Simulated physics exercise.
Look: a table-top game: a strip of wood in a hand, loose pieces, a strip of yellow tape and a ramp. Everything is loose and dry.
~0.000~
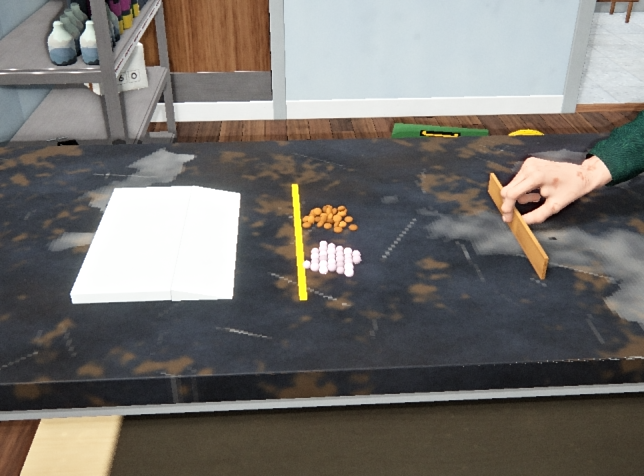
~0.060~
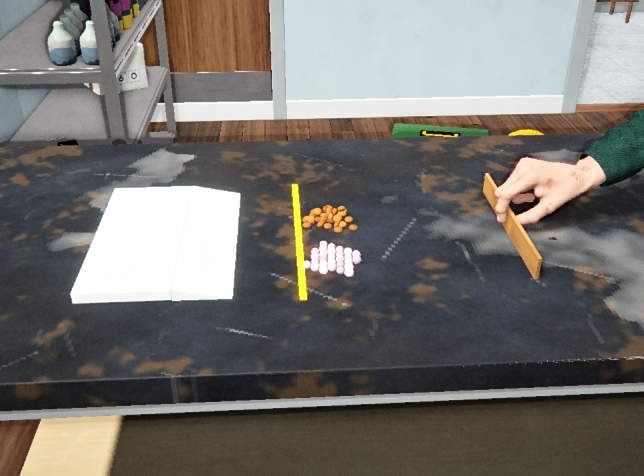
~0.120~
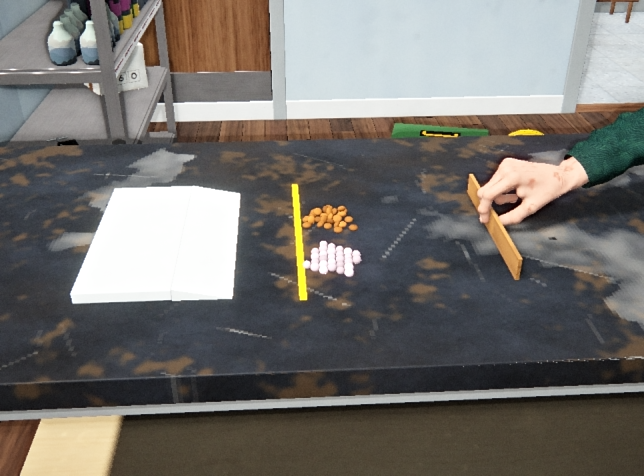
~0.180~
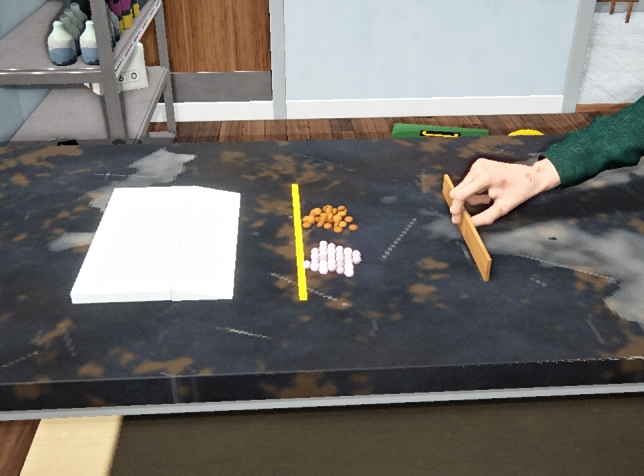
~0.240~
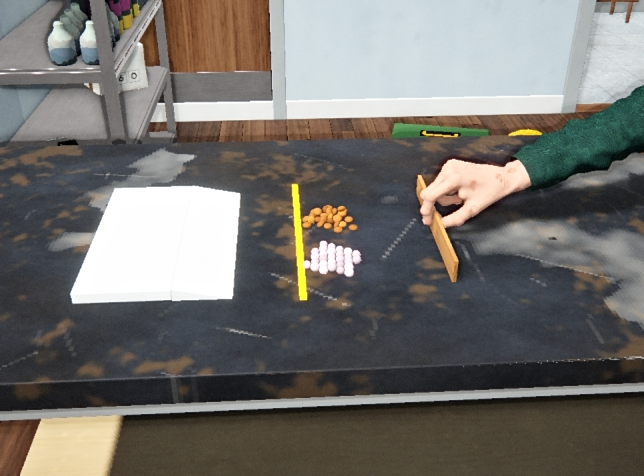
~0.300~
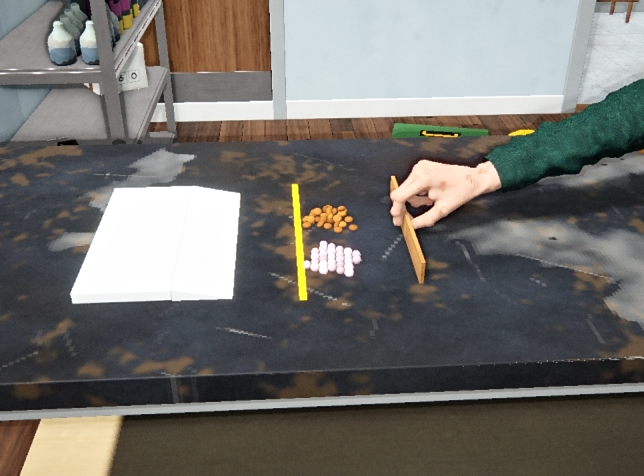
On a dark, mottled table-top, a white ramp lies left of a strip of yellow tape, with small brown pieces and pale pink ones just right of the tape. A hand in a green sleeve holds a wooden strip upright at the right, then slides it steadily leftward, nearer the still pieces.
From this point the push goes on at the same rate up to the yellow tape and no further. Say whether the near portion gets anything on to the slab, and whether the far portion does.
The near portion gets pieces on to it; the far portion gets nothing on to it.
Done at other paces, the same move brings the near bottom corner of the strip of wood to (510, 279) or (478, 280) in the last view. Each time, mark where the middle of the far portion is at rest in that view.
I'd put it around (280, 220) on the first run and around (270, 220) on the second.
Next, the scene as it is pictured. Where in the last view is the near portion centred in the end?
About (138, 249).
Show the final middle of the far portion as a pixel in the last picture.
Close to (244, 222).
Around 0.42 s, strip of wood still moving, near (345, 216); near portion all short of the ramp; far portion all short of the ramp.
Around 0.57 s, strip of wood stopped at the yellow tape; near portion all short of the ramp; far portion all short of the ramp.
Around 0.85 s, strip of wood stopped at the yellow tape; near portion about half past the top, about half on the ramp; far portion a small part on the ramp, most short of the ramp.
Finally (1.8 s), strip of wood stopped at the yellow tape; near portion about two thirds past the top, about a third short of the ramp; far portion none past the top, a small part on the ramp, most short of the ramp.
